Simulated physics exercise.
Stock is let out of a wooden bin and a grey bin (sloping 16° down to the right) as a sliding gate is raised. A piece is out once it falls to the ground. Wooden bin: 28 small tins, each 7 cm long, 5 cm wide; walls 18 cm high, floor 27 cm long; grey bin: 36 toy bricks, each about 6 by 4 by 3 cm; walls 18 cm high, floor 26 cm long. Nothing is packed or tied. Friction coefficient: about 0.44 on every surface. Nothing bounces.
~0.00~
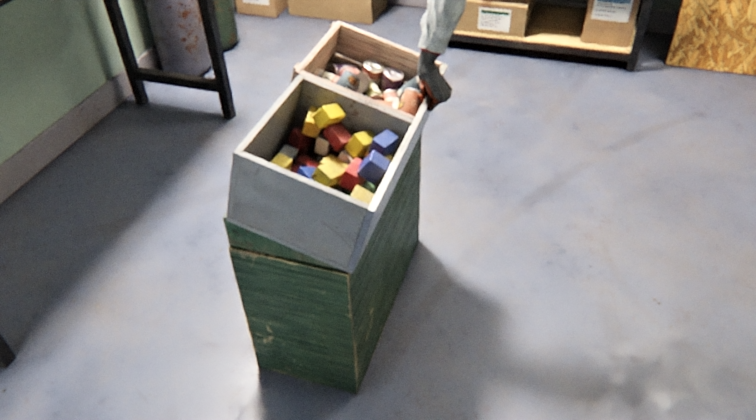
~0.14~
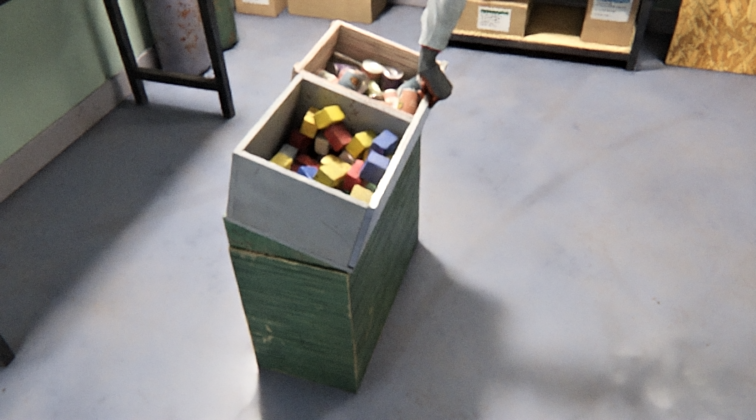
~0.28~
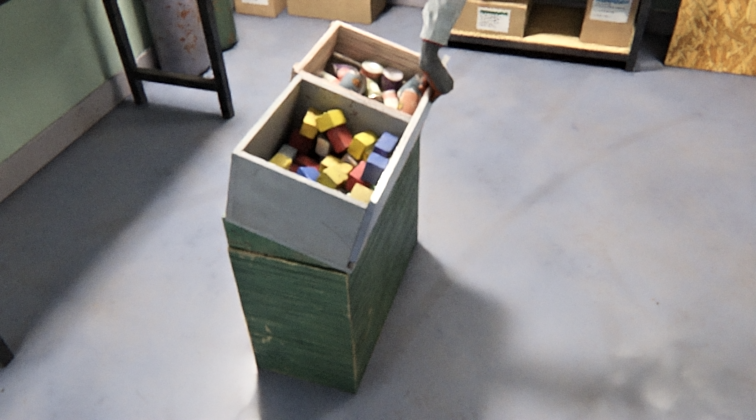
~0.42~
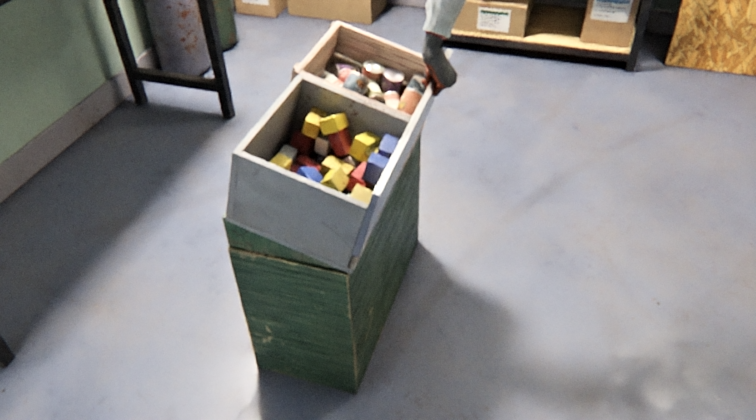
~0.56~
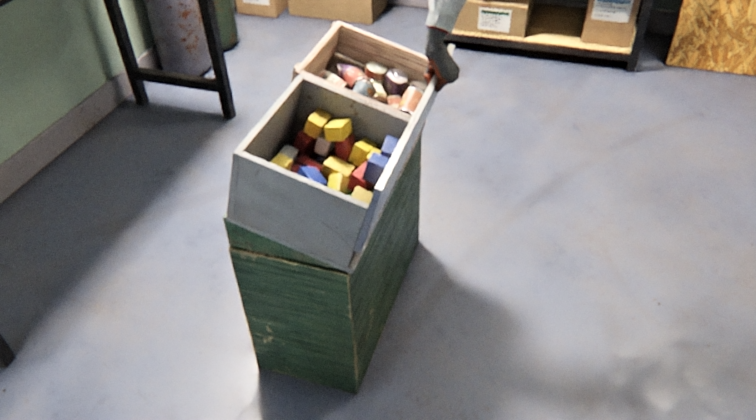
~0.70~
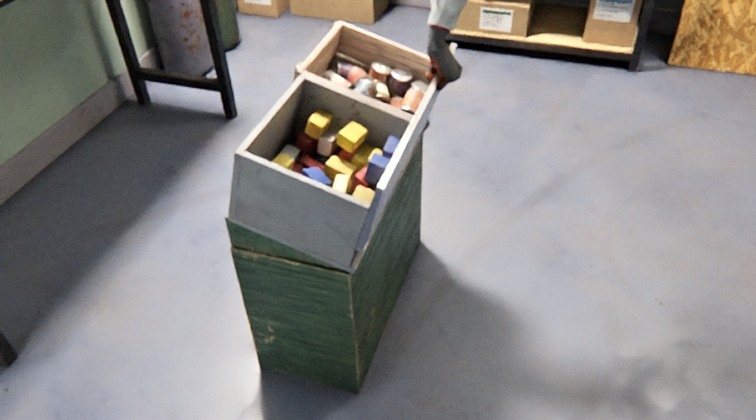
Toy bricks shift inside a grey bin while a hand stays at the wooden bin's corner.
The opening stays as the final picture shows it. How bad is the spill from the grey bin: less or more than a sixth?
It sheds less than a sixth of them.
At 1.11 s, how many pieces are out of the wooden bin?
About: Wooden bin 0.
After 1.11 s, 0 of 28 out of the wooden bin and 0 of 36 out of the grey bin.
After 1.61 s, 0 of 28 out of the wooden bin and 0 of 36 out of the grey bin.
After 2.33 s, 0 of 28 out of the wooden bin and 0 of 36 out of the grey bin.
Outcome (at 3.24 s), 1 of 28 out of the wooden bin and 0 of 36 out of the grey bin. Asked share, 0 of 36, 0 per cent.
